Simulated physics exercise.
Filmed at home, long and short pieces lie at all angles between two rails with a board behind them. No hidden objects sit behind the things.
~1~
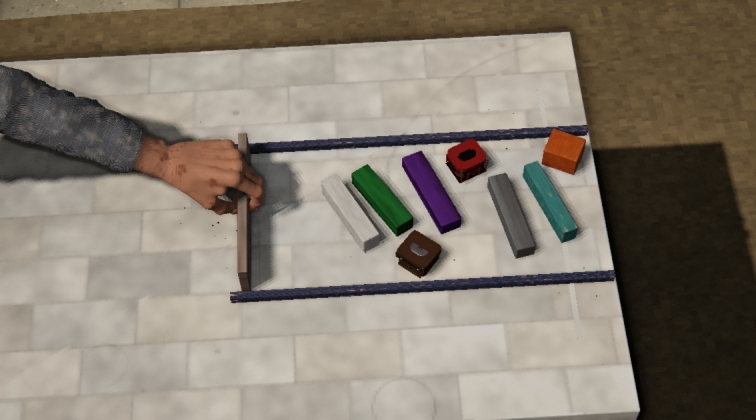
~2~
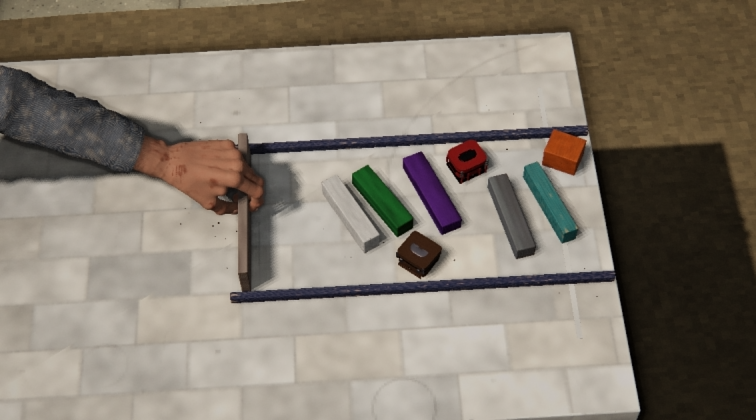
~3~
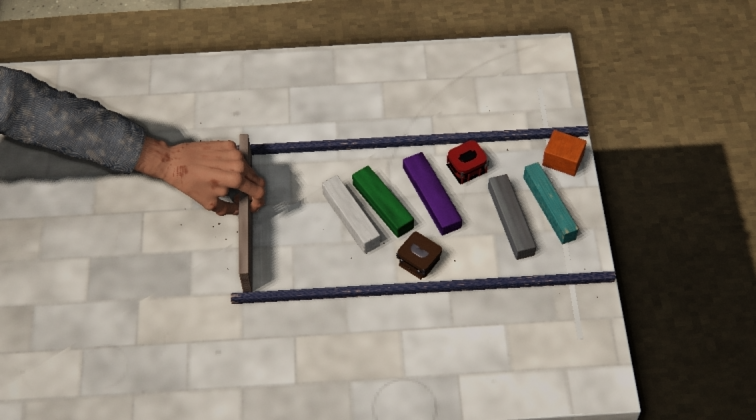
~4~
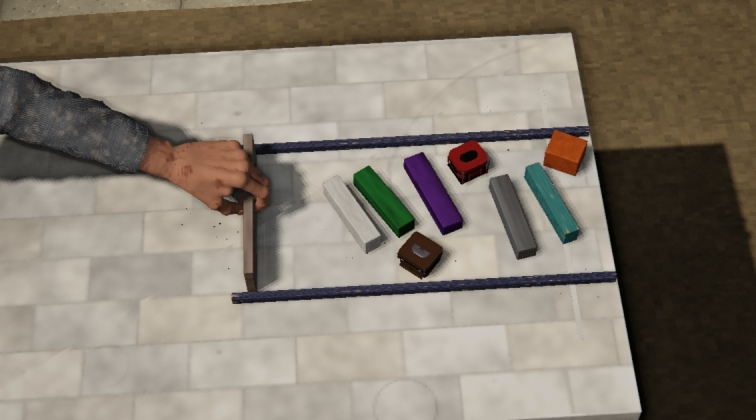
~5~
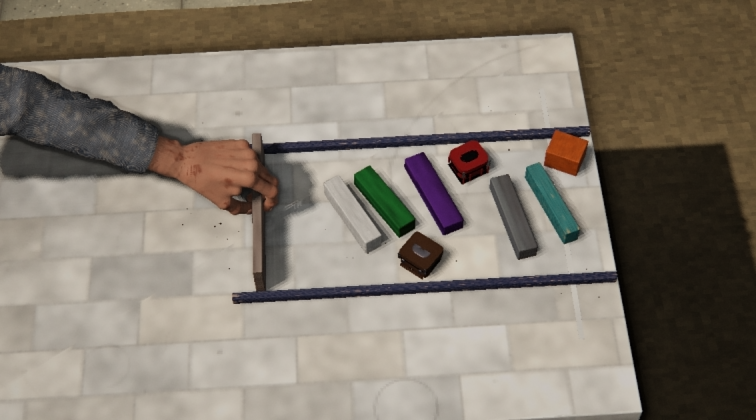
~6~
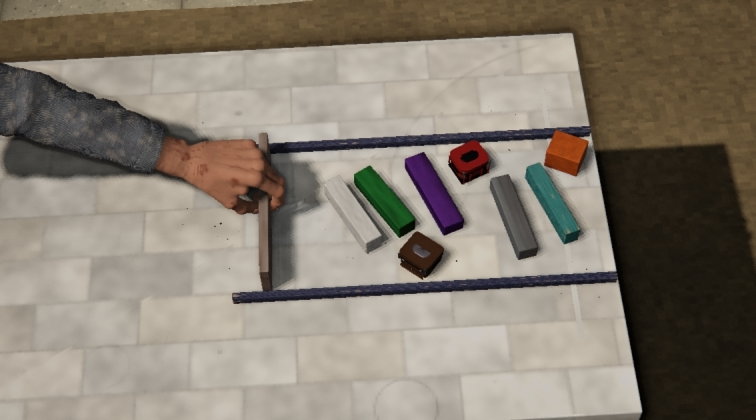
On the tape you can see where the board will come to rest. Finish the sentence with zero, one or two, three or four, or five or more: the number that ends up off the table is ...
The number that ends up off the table is five or more.
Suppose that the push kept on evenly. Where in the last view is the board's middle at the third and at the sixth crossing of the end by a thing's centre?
At (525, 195) for the third, at (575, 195) for the sixth.
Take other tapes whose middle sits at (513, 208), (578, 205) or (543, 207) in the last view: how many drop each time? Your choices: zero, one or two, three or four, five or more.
Trial 1 - just one or two; trial 2 - 5 or more; trial 3 - three or four.
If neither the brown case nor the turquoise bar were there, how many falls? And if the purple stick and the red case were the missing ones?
First 4, then 3.
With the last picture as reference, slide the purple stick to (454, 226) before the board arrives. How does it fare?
Placed there, it goes off the edge.
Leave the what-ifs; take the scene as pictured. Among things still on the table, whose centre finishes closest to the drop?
Result: The green stick.
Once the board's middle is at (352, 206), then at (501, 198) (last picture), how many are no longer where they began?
At the first spot 2, then 8.
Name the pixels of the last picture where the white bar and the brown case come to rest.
The white bar settles near (571, 204); as for the brown case, near (586, 256).
Early on, none off yet; orange block at rest near (566, 153); turquoise bar at rest near (552, 203); grey stick at rest near (513, 217).
A while later, none off yet; orange block moving near (573, 152); turquoise bar travelled a little near (567, 203); grey stick travelled a little near (537, 215).
Finally, the number that fall off is five or more; lost, purple stick, red case, grey stick, turquoise bar and orange block.
